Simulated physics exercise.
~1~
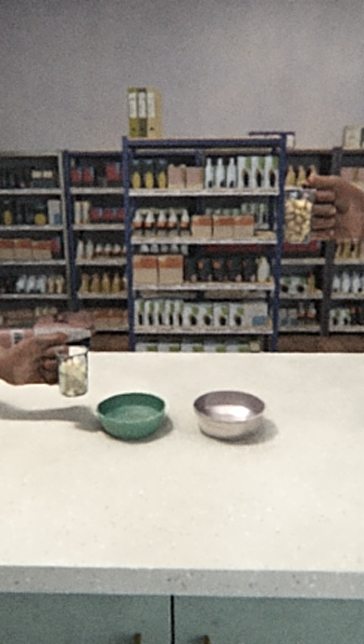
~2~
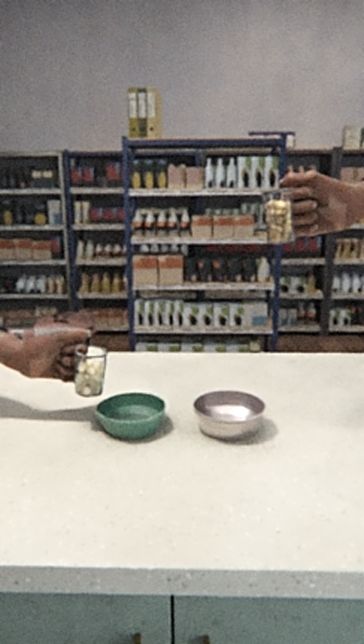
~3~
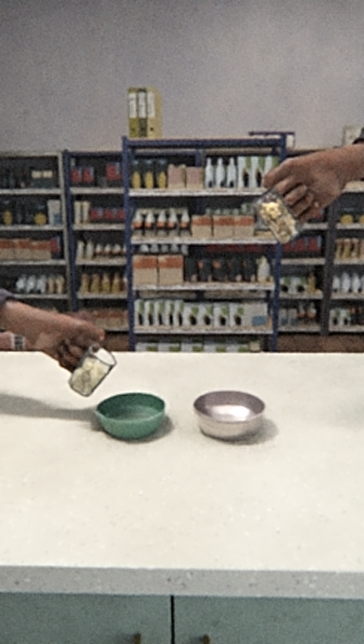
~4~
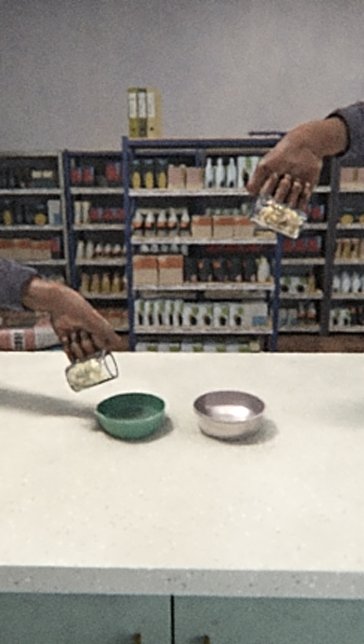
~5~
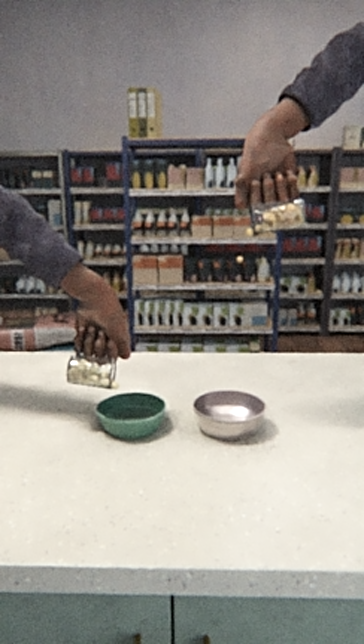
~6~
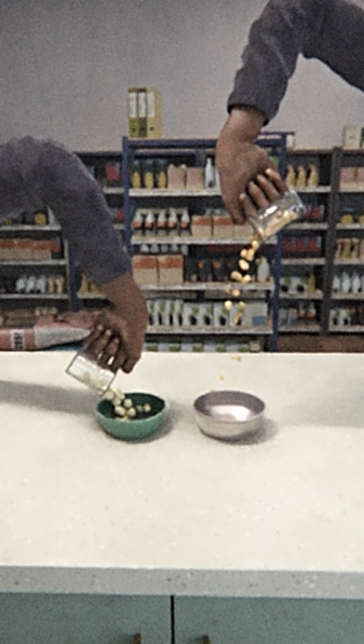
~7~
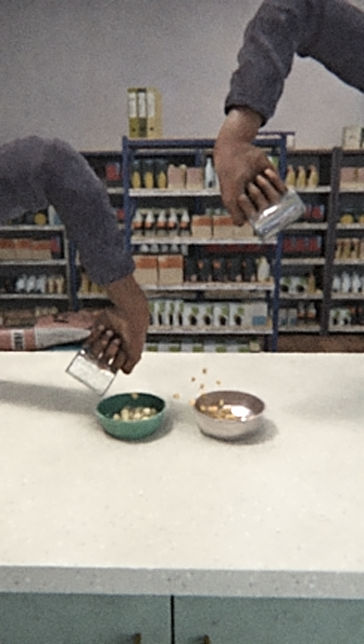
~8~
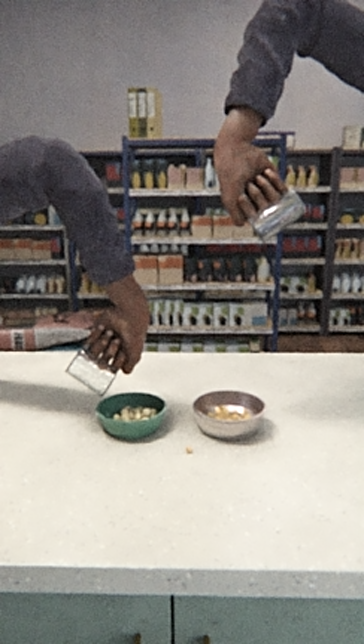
Two hands holding small clear cups of pale pieces move inward and turn them over, the left low above a green dish, the right high above a pinkish metallic one. The left cupful lands in its dish, while the right mostly does, with a little ending on the counter.
